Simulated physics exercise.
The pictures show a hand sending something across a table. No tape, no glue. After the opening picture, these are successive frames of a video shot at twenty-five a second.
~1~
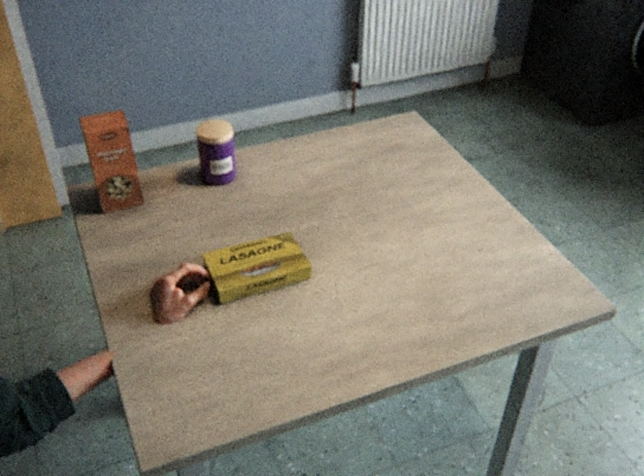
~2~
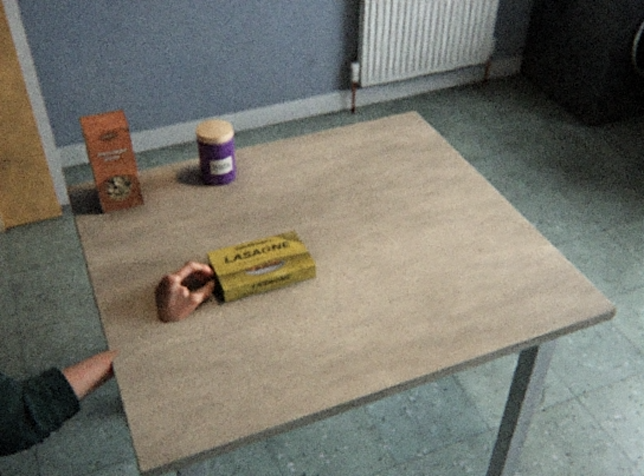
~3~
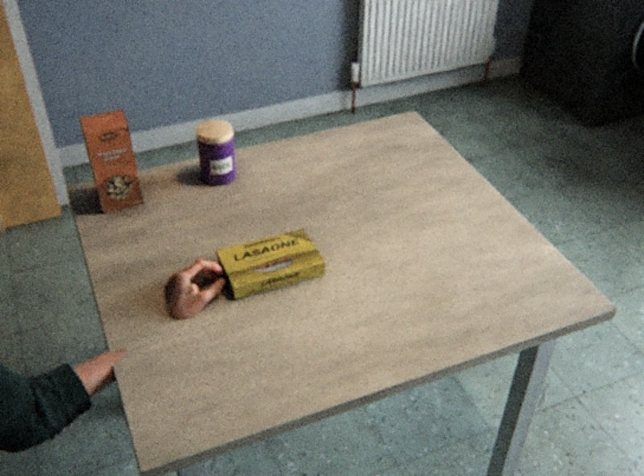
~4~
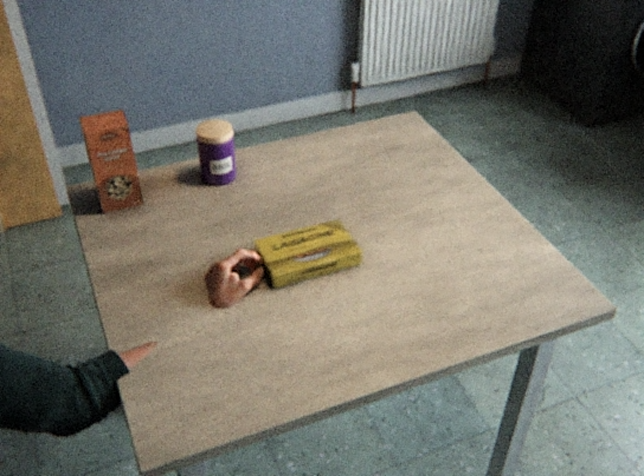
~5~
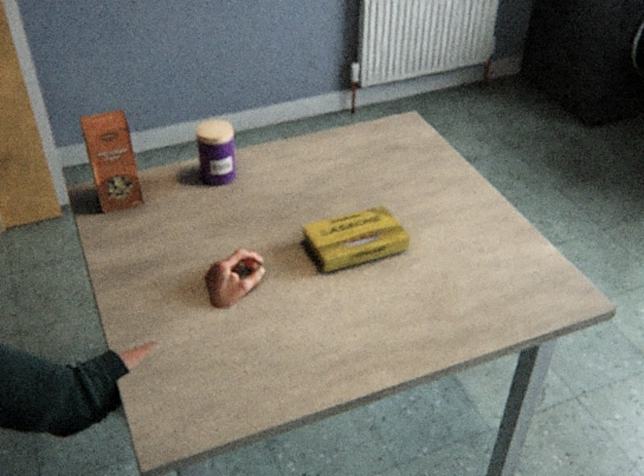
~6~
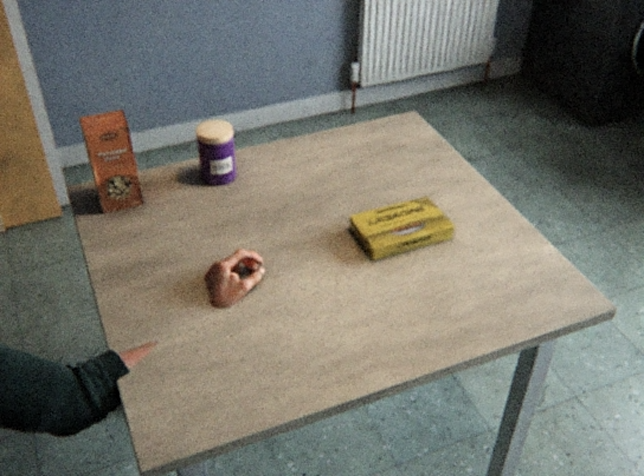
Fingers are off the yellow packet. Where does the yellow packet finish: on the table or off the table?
The yellow packet goes over the edge.
Then, 0.20 s past the last view, yellow packet now off the table.
Then, 0.50 s past the last view, things are still on the move.
Finally, off the table, yellow packet.
